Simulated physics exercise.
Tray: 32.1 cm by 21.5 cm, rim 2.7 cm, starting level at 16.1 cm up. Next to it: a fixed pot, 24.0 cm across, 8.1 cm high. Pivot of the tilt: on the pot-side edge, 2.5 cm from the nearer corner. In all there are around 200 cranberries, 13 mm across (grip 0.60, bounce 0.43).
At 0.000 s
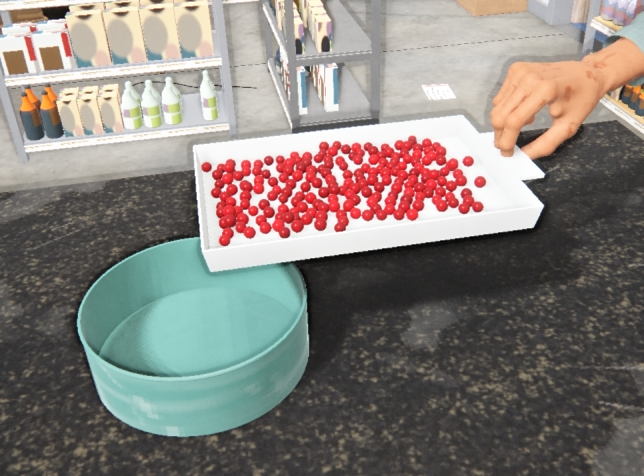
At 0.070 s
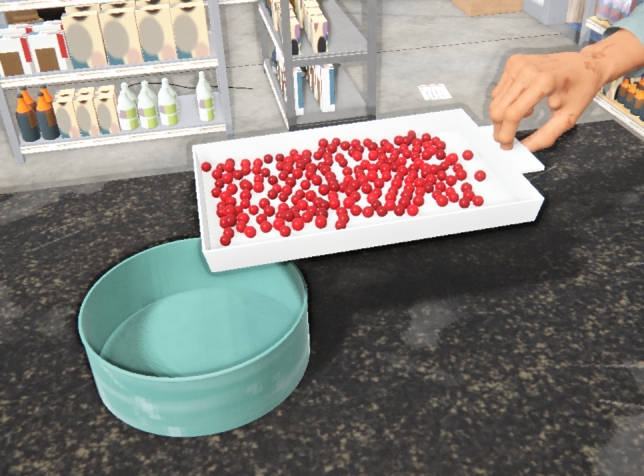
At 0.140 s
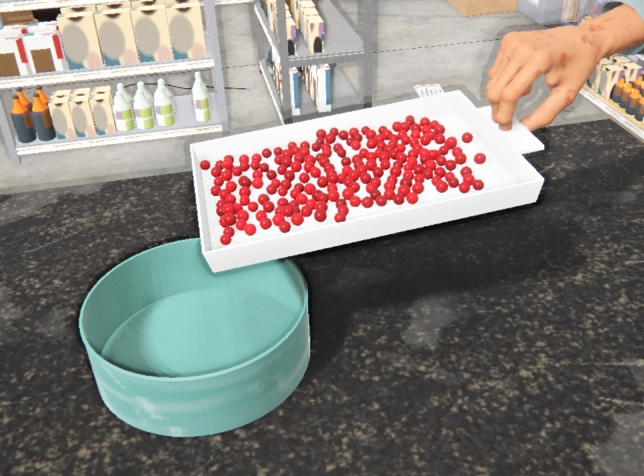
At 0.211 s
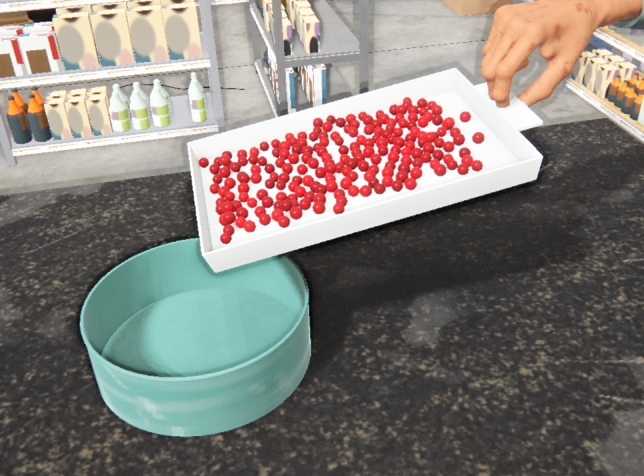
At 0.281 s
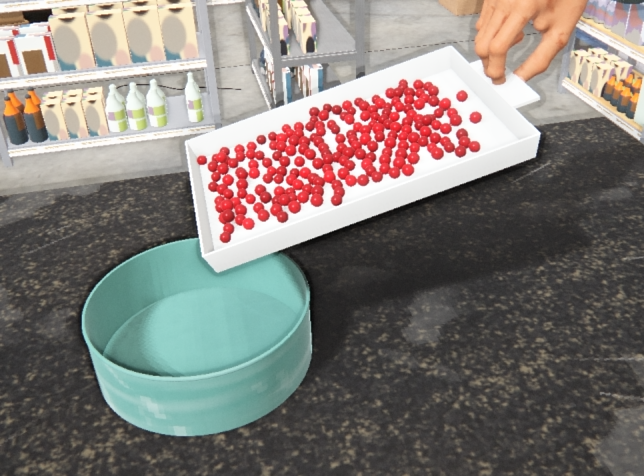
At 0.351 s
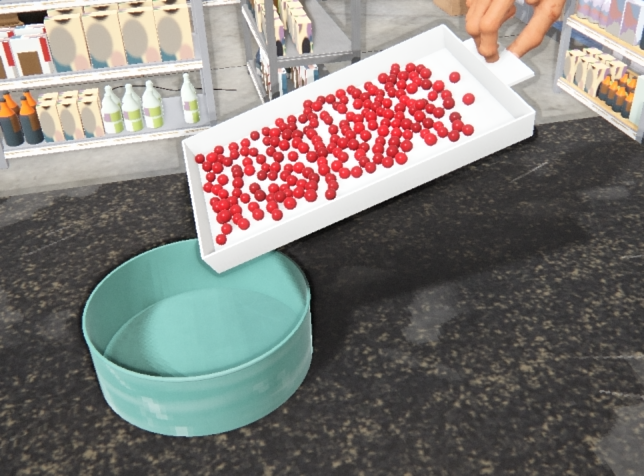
A hand raises the right end of a white tray of red berries beside a teal pot.
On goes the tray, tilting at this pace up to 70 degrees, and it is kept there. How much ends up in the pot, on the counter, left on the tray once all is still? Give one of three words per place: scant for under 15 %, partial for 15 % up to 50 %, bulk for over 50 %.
Pot - scant, counter - scant, left on the tray - bulk.
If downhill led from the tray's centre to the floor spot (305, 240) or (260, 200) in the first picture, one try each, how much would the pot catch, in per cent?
0 and 0 %.
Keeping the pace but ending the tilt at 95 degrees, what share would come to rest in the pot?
Then about 90 per cent.
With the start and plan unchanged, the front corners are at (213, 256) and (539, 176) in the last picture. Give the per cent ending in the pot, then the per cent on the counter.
Final per cent - pot 0, counter 0.
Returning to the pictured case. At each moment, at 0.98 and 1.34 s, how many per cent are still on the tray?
In turn: 100, 95.
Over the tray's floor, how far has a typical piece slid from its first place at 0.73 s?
It has moved some 8 cm from its start.
After 0.73 s, tilt 44 degrees; the tray holds 100 %, the pot 0 %.
After 0.98 s, tilt 60 degrees; the tray holds 100 %, the pot 0 %.
After 1.34 s, tilt 70 degrees; the tray holds 95 %, the pot 5 %.
At rest (1.9 s), pot 5 %, counter 0 %, tray 95 %.
